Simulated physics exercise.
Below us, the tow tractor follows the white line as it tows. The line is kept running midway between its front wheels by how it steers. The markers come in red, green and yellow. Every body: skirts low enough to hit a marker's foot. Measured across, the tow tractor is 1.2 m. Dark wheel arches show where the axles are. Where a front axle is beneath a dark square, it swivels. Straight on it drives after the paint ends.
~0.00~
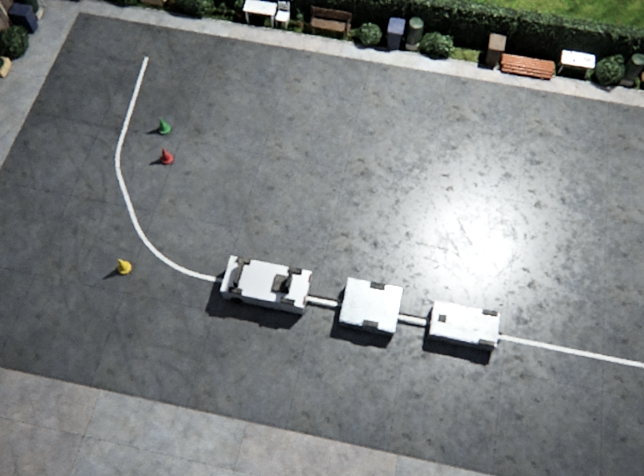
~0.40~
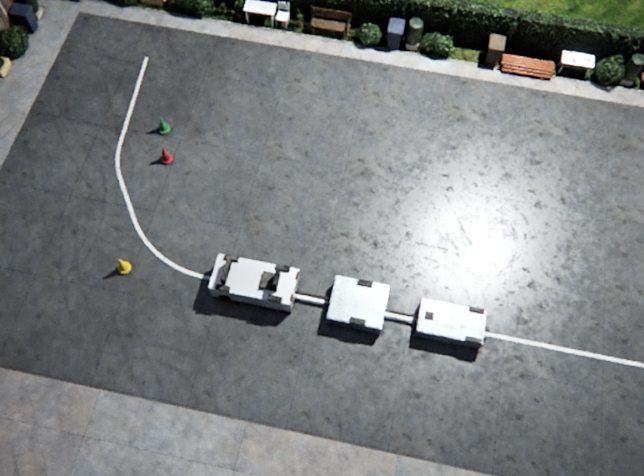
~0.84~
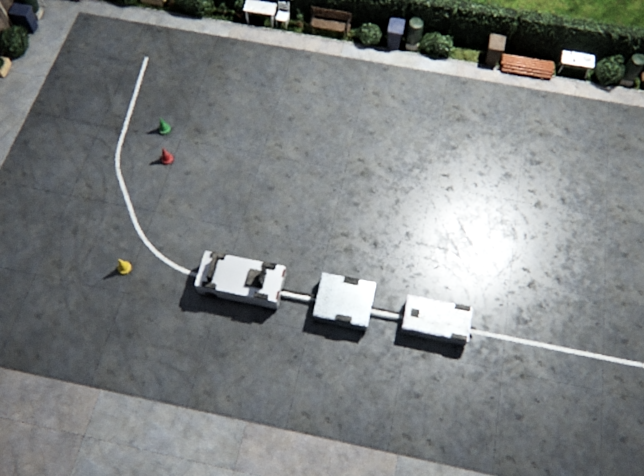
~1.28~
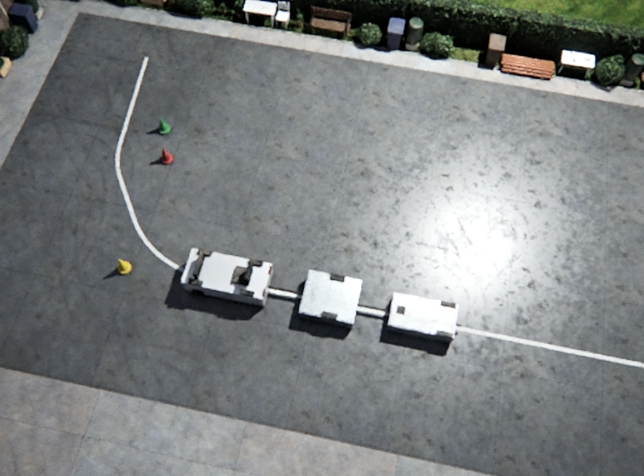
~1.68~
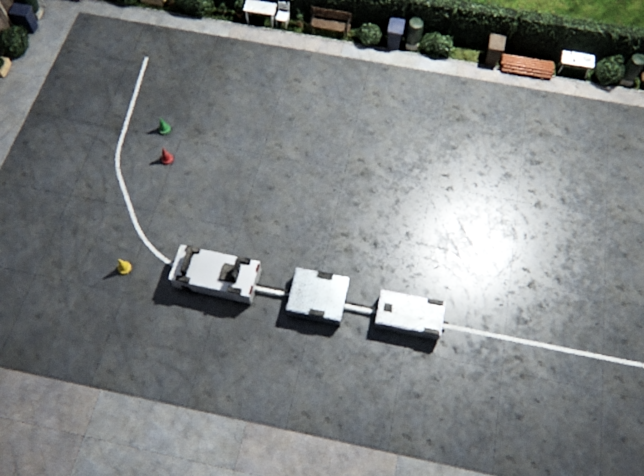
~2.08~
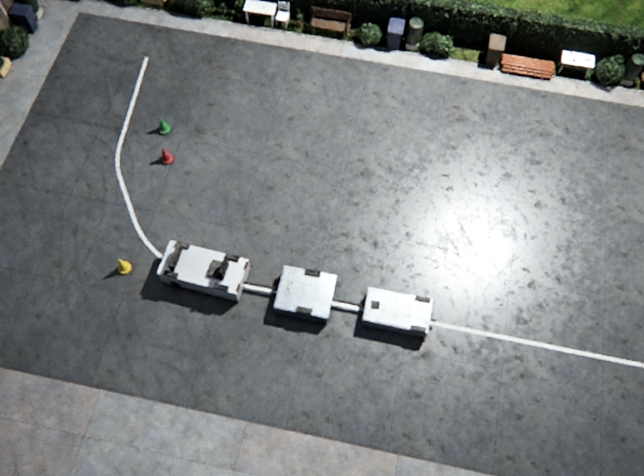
A white tow tractor pulls two trailers left along a white line past scattered cones.
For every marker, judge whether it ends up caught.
The red marker stays clear; the green marker stays clear; the yellow marker stays clear.
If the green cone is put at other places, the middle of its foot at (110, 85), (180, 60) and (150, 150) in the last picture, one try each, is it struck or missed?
In the first spot it is left alone, in the second left alone, and in the third contacted.
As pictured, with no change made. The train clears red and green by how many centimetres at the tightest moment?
Spare: Red 15; green 15.
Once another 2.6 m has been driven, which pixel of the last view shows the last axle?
Somewhere around pixel (342, 298).
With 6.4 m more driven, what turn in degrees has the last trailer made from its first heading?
The last trailer ends up roughly 10° off its starting direction.
By 3.3 s, the last axle is at (382, 306) of the last picture, on the line; yellow has been passed with 15 cm to spare.
By 12.8 s, the last axle is at (150, 199) of the last picture, 75 cm off the line; green has been passed with 15 cm to spare.
By 14.8 s, the last axle is at (136, 152) of the last picture, 80 cm off the line; red has been passed with 15 cm to spare.
By 19.2 s, the last axle is at (145, 55) of the last picture, 15 cm off the line; 0 of 3 struck in all.
